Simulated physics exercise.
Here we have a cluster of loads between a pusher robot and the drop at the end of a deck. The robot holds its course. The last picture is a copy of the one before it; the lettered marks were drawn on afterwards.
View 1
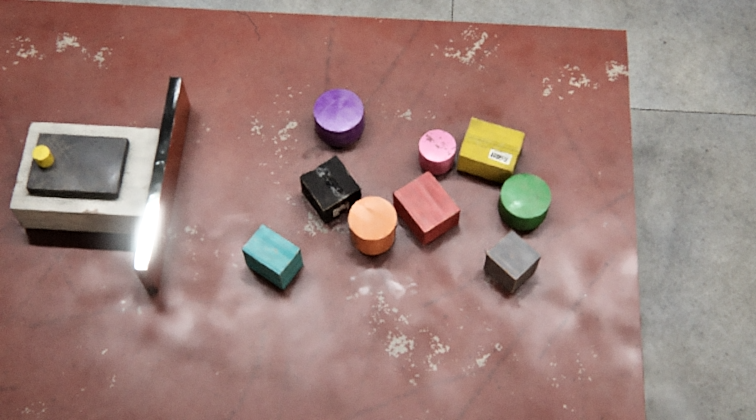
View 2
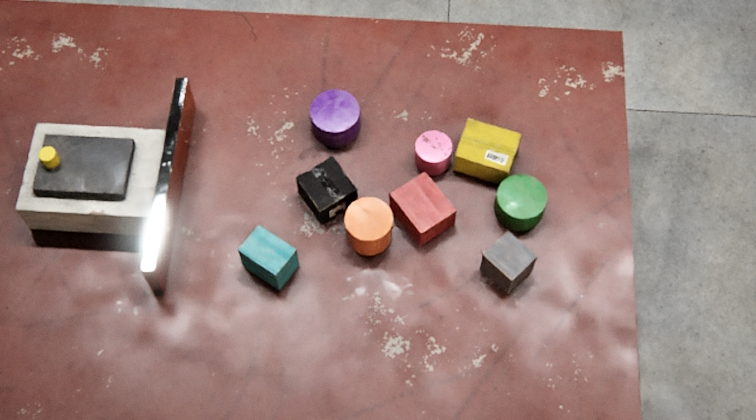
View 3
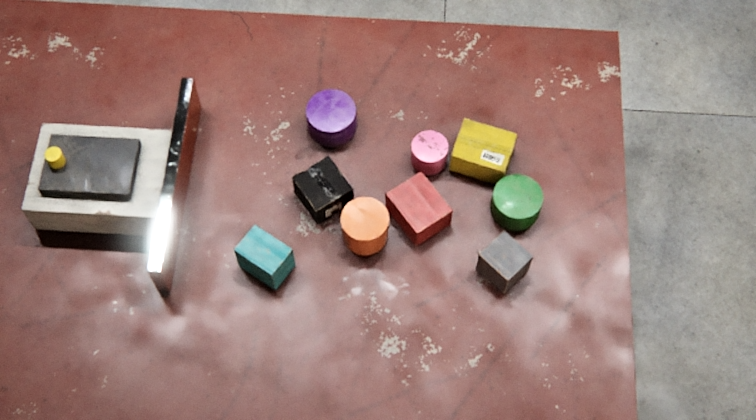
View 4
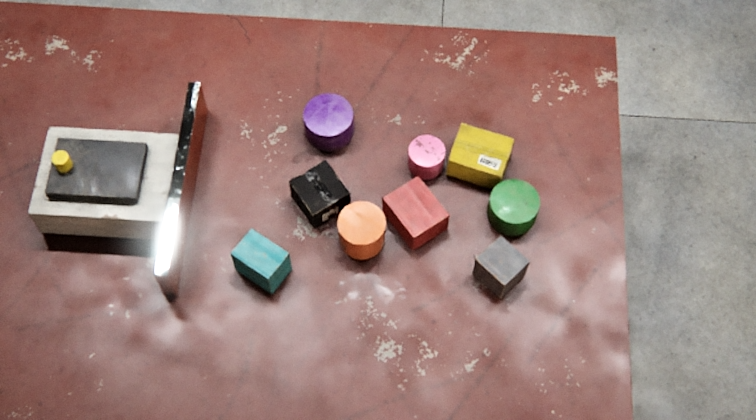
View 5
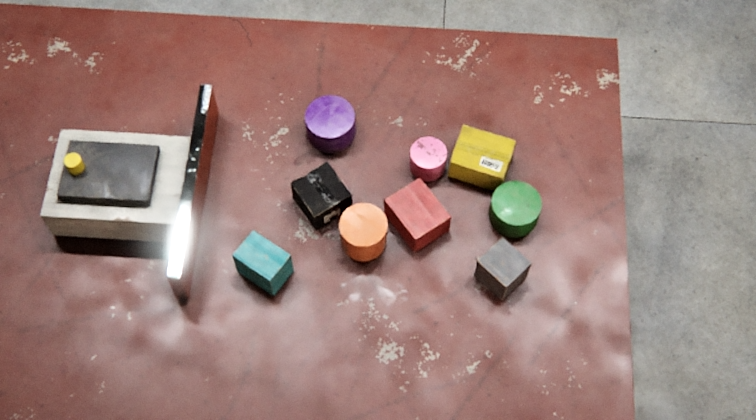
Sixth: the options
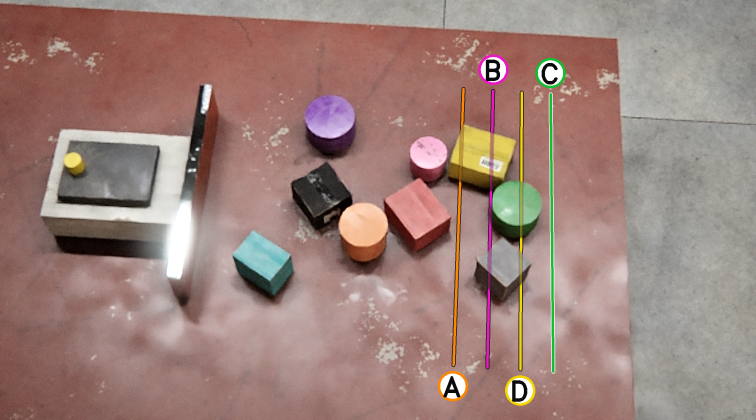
A white block-shaped robot with an upright front plate crept a little to the right across a worn red deck, while the colourful blocks and round pieces ahead of it sat untouched in a cluster.
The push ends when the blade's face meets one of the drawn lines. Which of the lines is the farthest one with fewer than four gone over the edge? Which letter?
No farther than C.
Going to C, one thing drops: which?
It is the green canister.
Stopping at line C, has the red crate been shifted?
By then, yes.
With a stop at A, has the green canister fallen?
No.
On the marked copy, A at (459, 218); B at (490, 220); C at (552, 224); D at (521, 222).
Taking C. A third of the way, robot (247, 180); purple canister (362, 126); turquoise crate (351, 266).
Two thirds of the way, robot (376, 188); green canister (570, 194); red crate (529, 217).
When it is over, robot (479, 194); green canister over the edge; red crate (629, 229); one fallen.
As for the rest, A is within the limit but short; B is within the limit but short; D is within the limit but short.
